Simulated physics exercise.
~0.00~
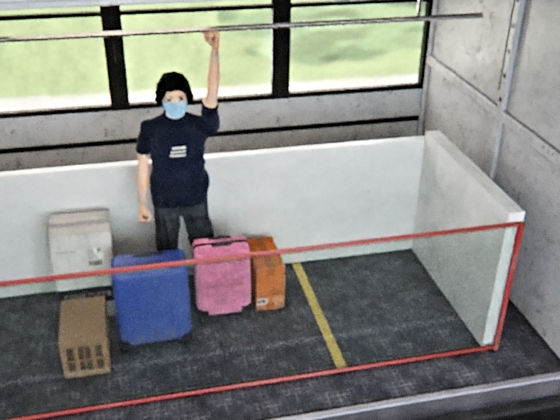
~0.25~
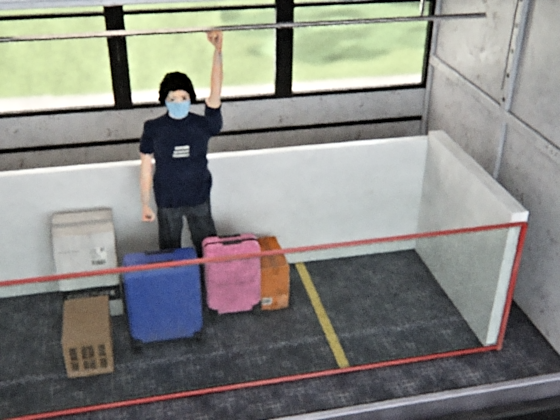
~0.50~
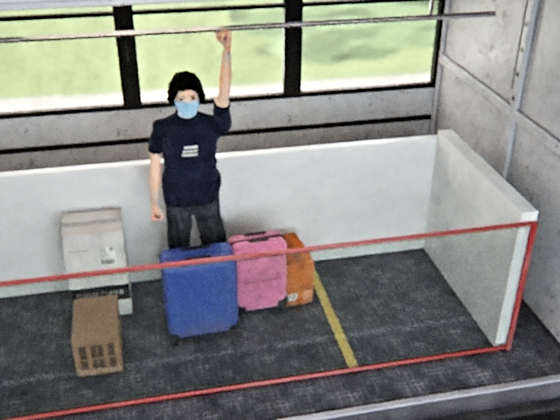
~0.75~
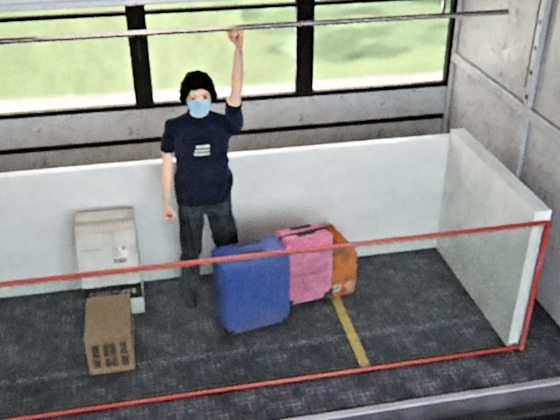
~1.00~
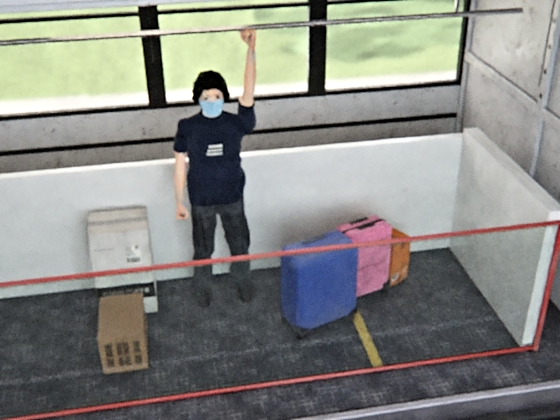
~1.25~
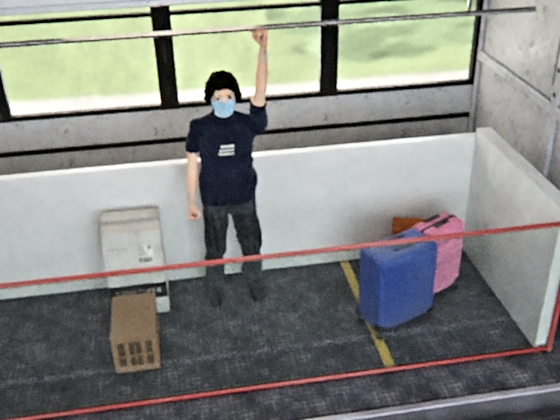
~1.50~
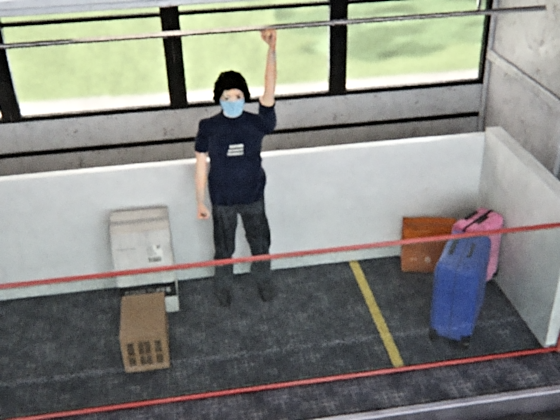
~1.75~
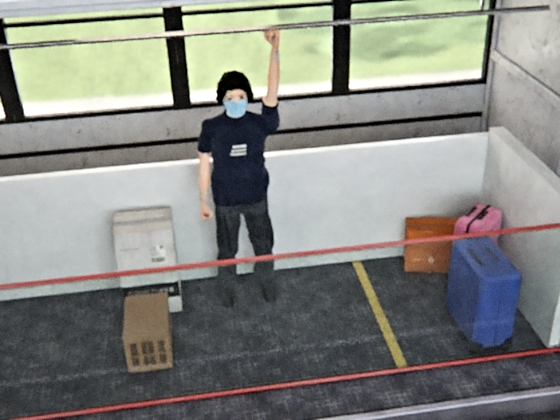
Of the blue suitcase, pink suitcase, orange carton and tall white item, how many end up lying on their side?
None of them end up on their side. The blue suitcase, pink suitcase, orange carton and tall white item are all still upright at the end.
